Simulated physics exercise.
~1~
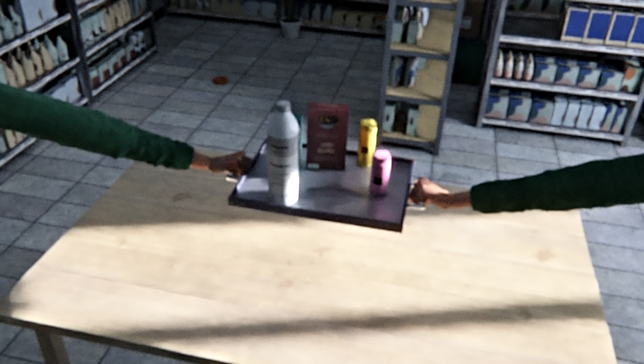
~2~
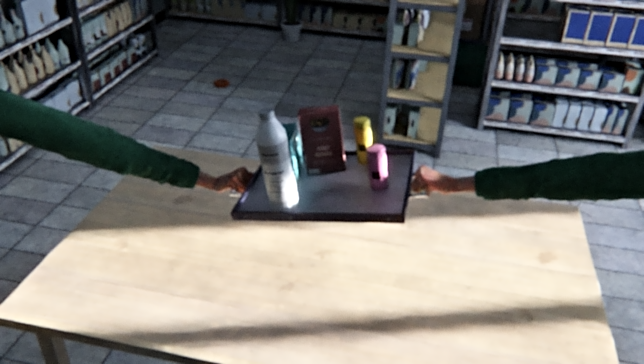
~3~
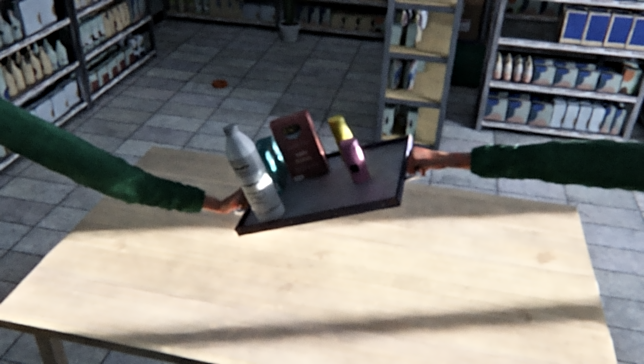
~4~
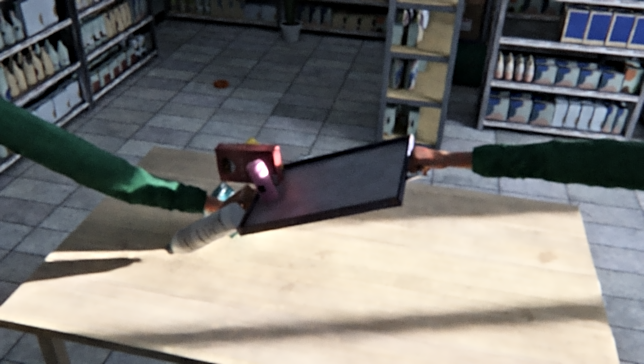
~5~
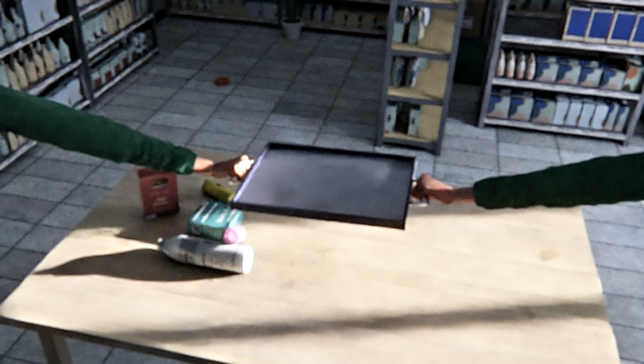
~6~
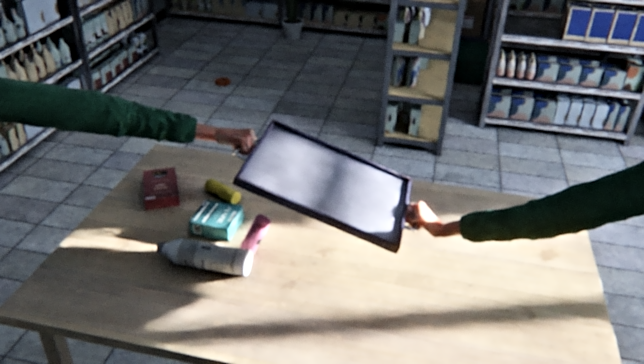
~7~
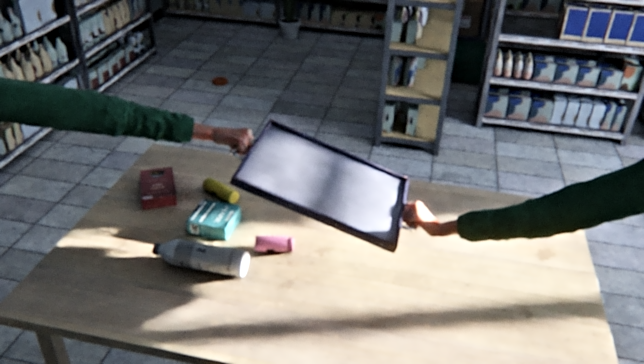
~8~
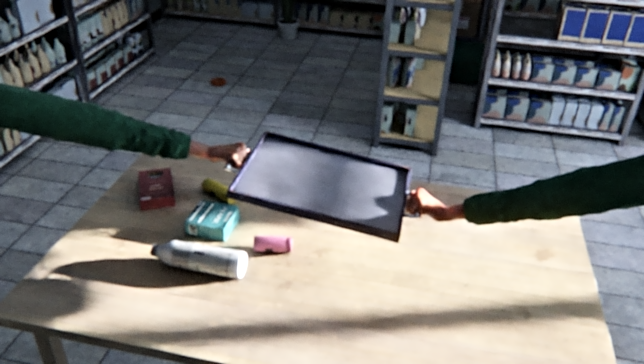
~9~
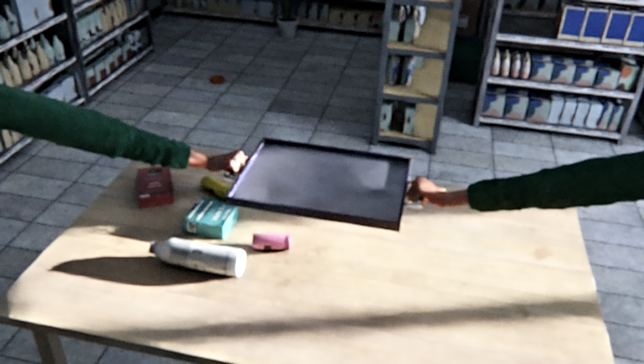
In a shop, two hands tip a tray left, spilling five items onto the table.
